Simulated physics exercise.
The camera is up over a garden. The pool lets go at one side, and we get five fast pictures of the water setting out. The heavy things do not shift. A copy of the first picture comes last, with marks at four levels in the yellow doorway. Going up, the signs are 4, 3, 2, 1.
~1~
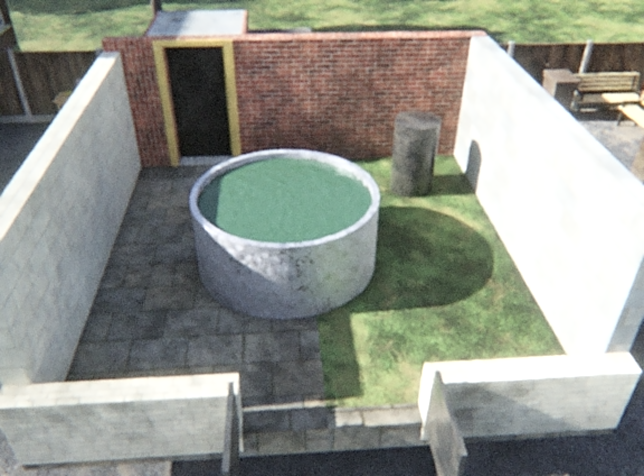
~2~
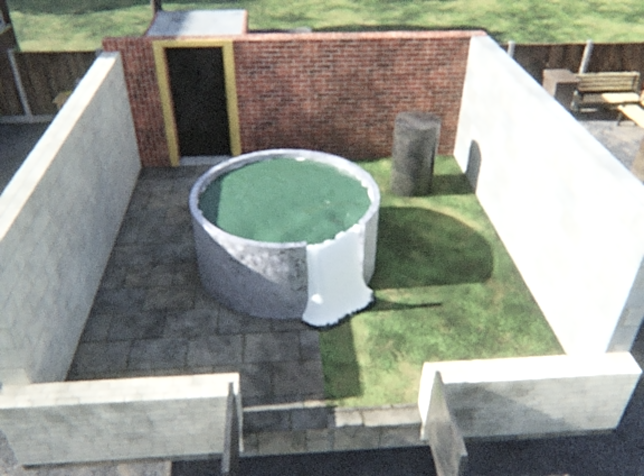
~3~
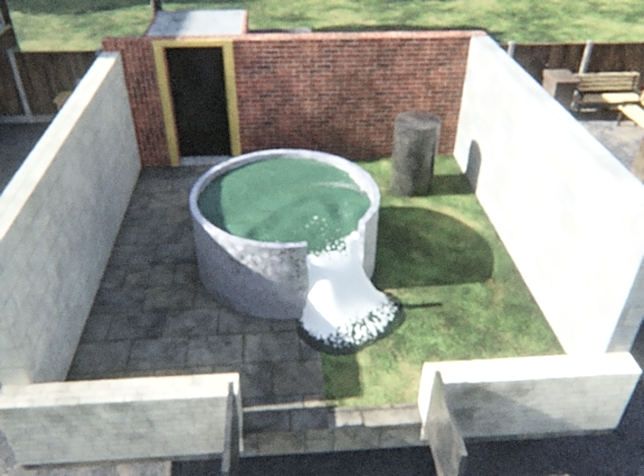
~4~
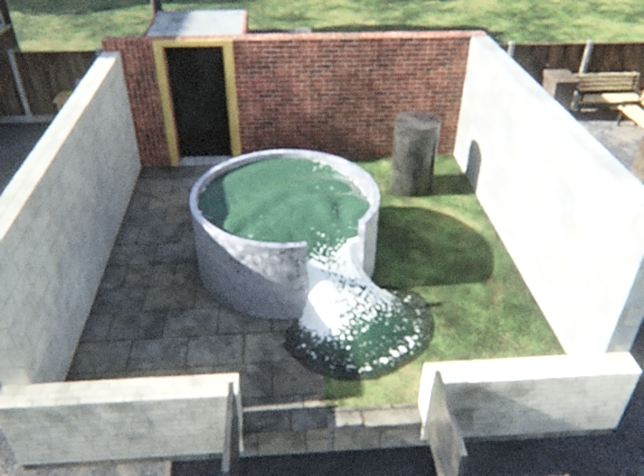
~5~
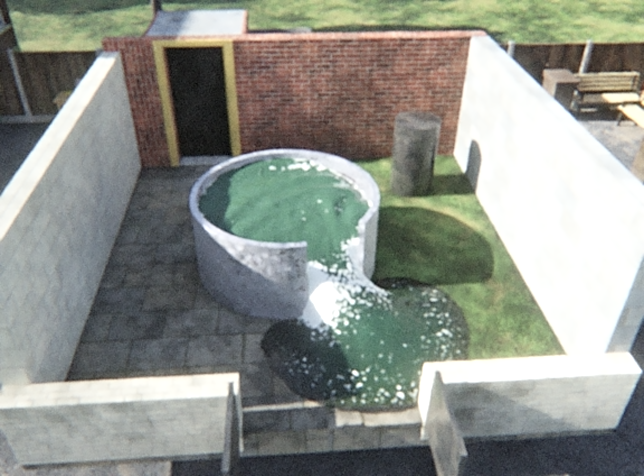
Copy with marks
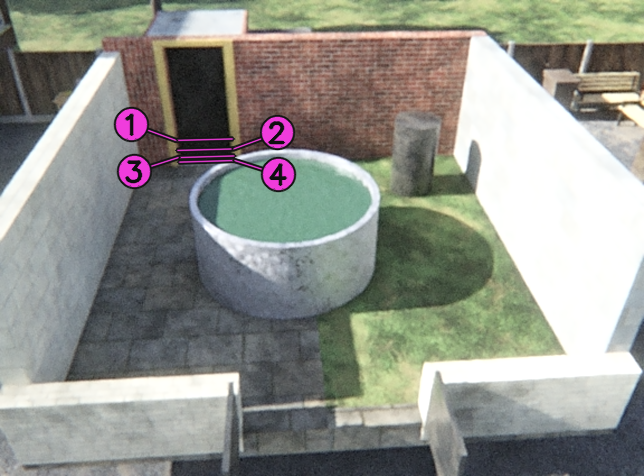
Green water pours through a gap in a round pool's wall and spreads across the garden.
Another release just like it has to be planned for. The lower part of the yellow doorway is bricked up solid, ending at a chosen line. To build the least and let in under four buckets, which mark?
Choose 4.
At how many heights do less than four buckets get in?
All of them.
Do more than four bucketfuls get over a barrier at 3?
No.
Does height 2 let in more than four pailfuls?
No, that is safe.
On the marked copy, 1 at (204, 139); 2 at (205, 149); 3 at (206, 156); 4 at (206, 161); from the bottom up 4, 3, 2, 1.
If 1 is chosen, nothing gets over.
If 2 is chosen, nothing gets over.
If 3 is chosen, nothing gets over.
If 4 is chosen, a splash gets over, under a bucket.
